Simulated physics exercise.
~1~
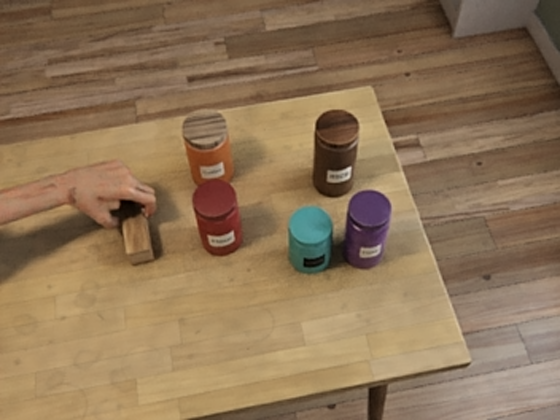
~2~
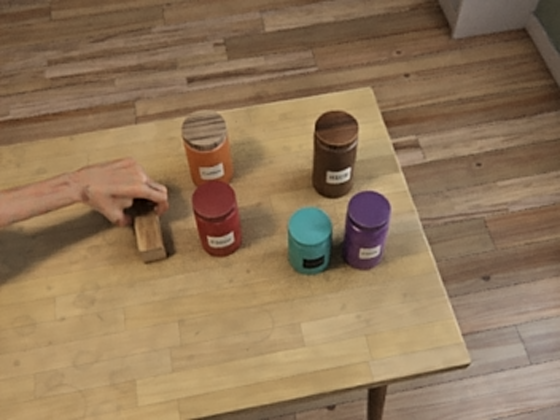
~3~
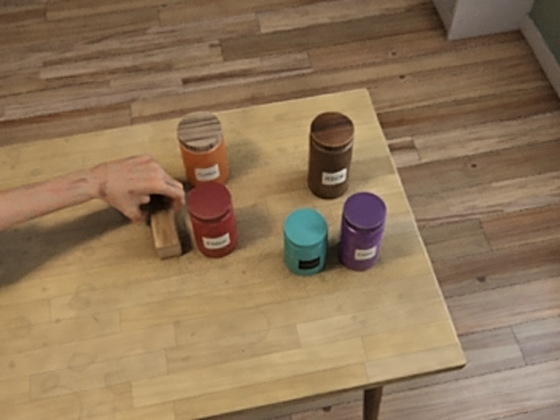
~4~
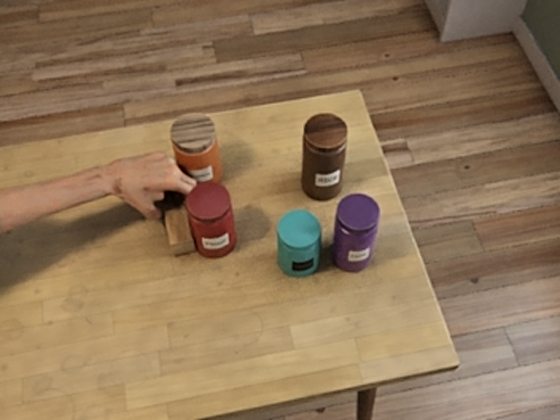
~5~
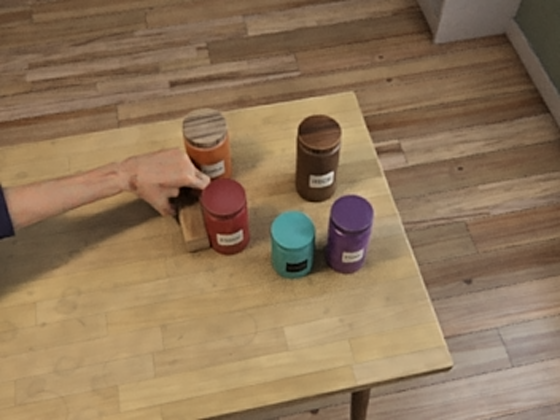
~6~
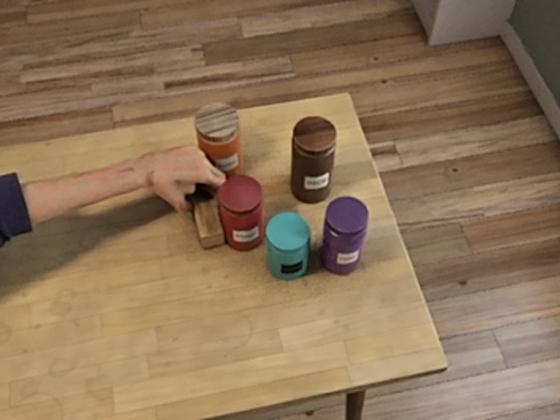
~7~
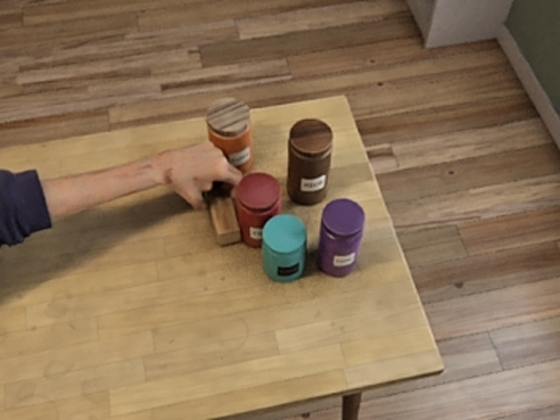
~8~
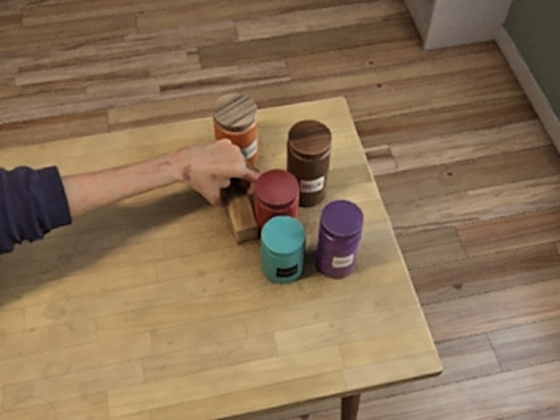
On a wooden table, a hand slides a block right, pushing red and orange jars along upright.
